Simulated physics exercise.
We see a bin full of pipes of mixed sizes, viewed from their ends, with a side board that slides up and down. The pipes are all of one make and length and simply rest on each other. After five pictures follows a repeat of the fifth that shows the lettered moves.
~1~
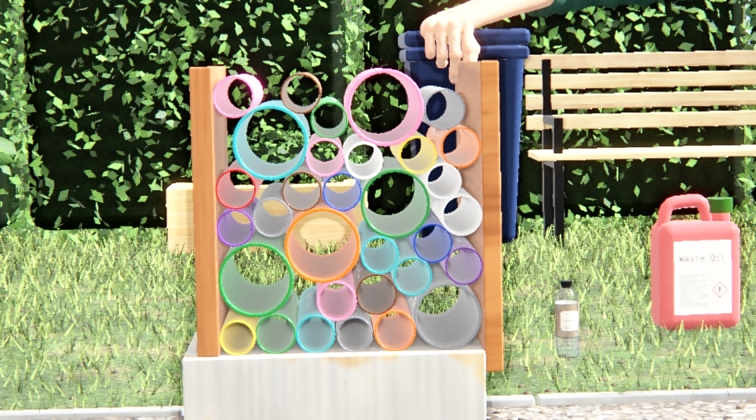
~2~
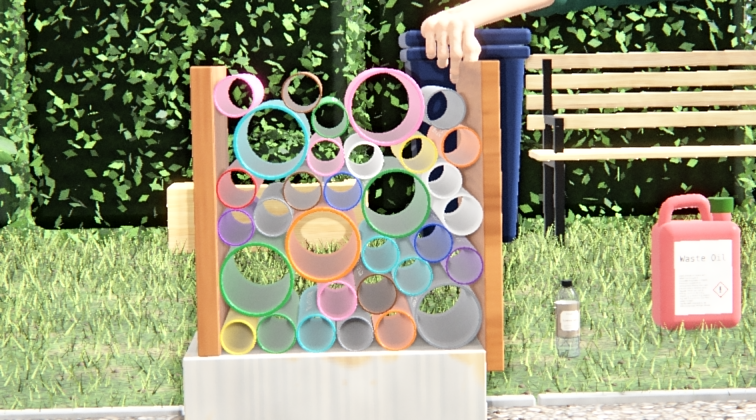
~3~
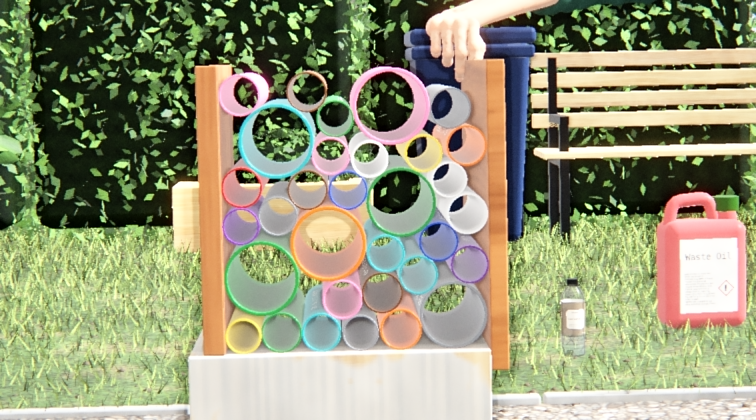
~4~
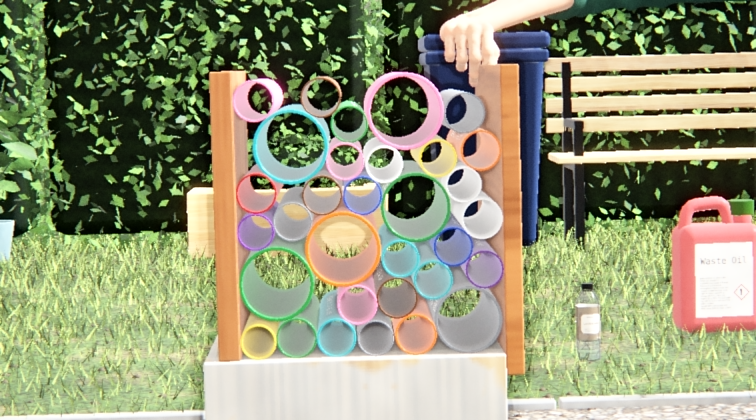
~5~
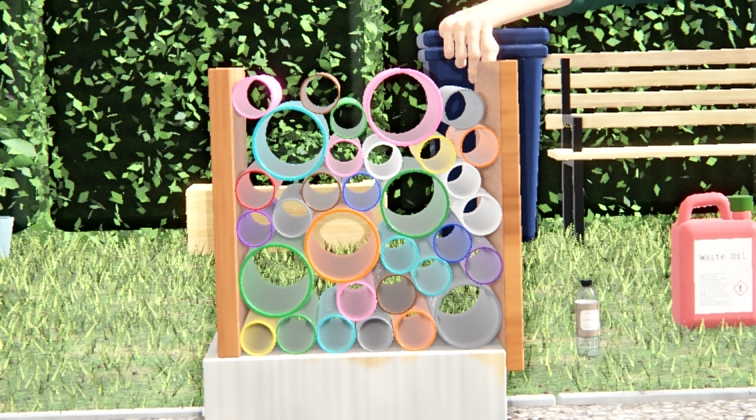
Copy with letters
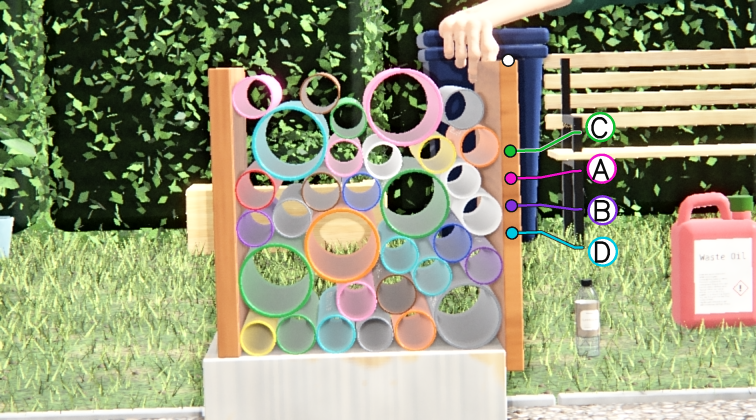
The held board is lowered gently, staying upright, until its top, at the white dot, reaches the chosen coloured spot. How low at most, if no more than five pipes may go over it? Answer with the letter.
Slide it to D.
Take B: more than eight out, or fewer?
It loses fewer than eight.
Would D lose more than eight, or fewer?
Fewer than eight.
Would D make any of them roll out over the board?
Yes, at D.
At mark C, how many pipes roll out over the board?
The count is none.
On the marked copy, A at (511, 178); B at (511, 206); C at (510, 151); D at (512, 233); the white dot at (508, 60).
Following D. Soon after the start, top of the board (501, 144).
Later, top of the board (503, 232).
In the end, top of the board (503, 232), three out over the board.
As for the rest, A none out over the board; B two out over the board; C none out over the board.
